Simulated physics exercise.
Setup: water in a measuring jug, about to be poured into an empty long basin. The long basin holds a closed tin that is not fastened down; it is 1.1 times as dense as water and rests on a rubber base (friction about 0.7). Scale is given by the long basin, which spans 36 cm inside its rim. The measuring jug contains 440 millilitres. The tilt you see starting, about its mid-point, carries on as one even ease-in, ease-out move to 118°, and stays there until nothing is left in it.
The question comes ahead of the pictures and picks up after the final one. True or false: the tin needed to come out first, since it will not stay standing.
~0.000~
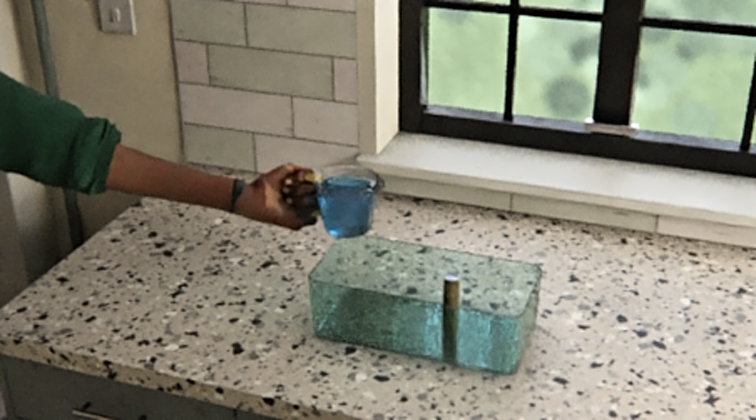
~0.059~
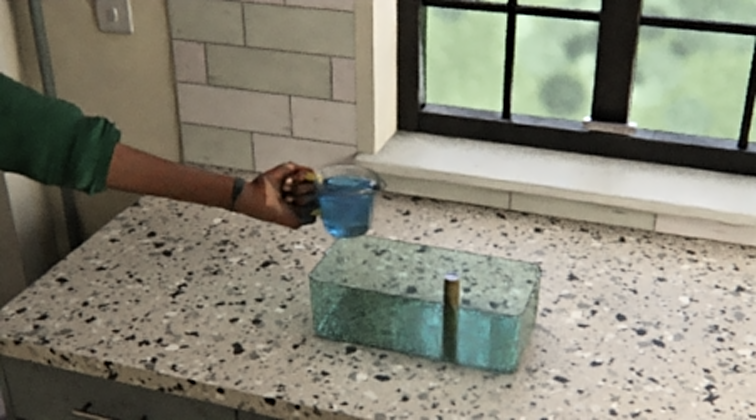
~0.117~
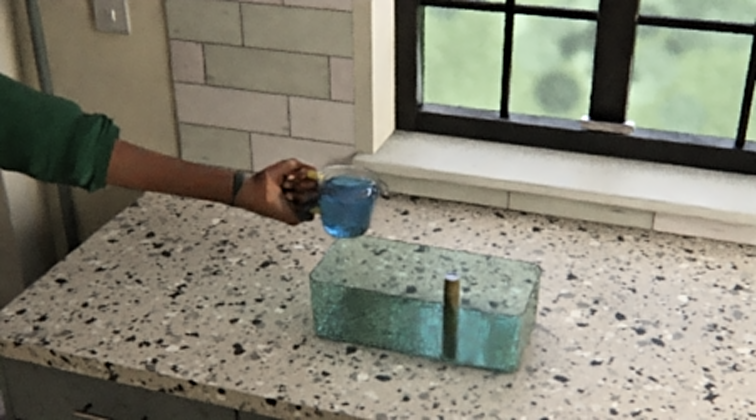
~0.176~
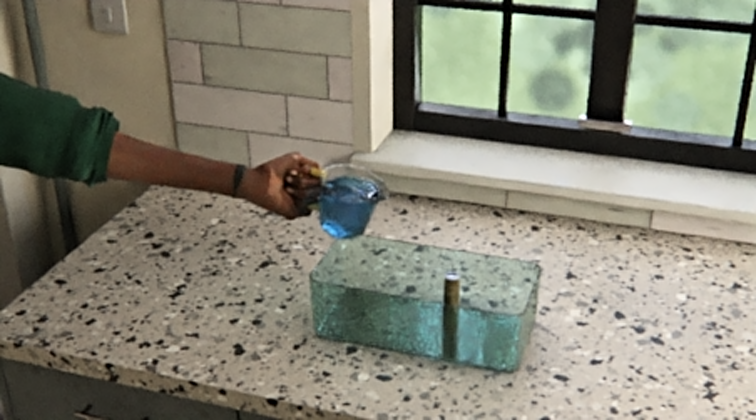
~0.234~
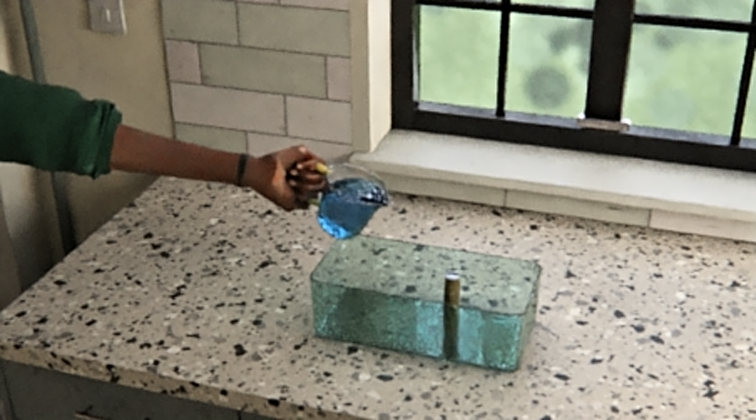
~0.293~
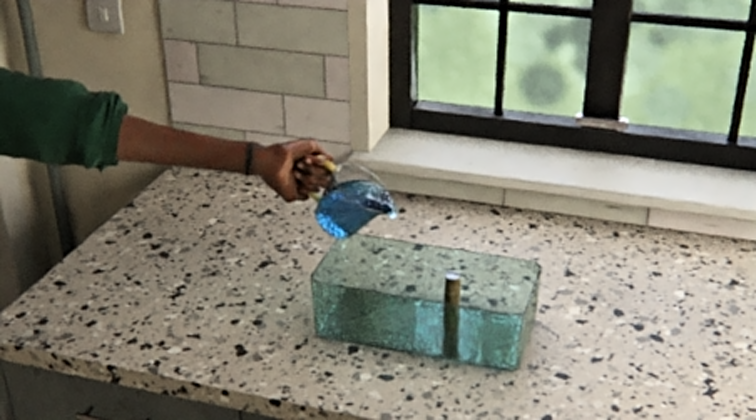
False.
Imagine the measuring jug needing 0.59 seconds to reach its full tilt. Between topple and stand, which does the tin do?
After the tilt, the tin is still standing.
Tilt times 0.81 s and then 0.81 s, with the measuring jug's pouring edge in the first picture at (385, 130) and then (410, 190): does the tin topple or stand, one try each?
Try 1: Still standing; try 2: Tipped over.
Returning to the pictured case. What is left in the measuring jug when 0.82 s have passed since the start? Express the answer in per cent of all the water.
Around 1 percent of it.
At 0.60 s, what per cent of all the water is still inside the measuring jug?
About 32 per cent.
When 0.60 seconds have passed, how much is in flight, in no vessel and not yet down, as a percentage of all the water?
I'd say close to 22 per cent.
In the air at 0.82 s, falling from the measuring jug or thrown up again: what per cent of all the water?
Airborne fraction: Approx. 2 %.
After 0.60 s the tilt is 99° and 32 per cent is still to pour; the tin stands where it began.
After 0.82 s the tilt is 118° and 1 per cent is still to pour; the tin stands where it began.
After 1.06 s the tilt is 118° and 0 per cent is still to pour; the tin stands where it began.
After 1.31 s the tilt is 118° and 0 per cent is still to pour; the tin stands where it began.
In the end the tin stands where it began.
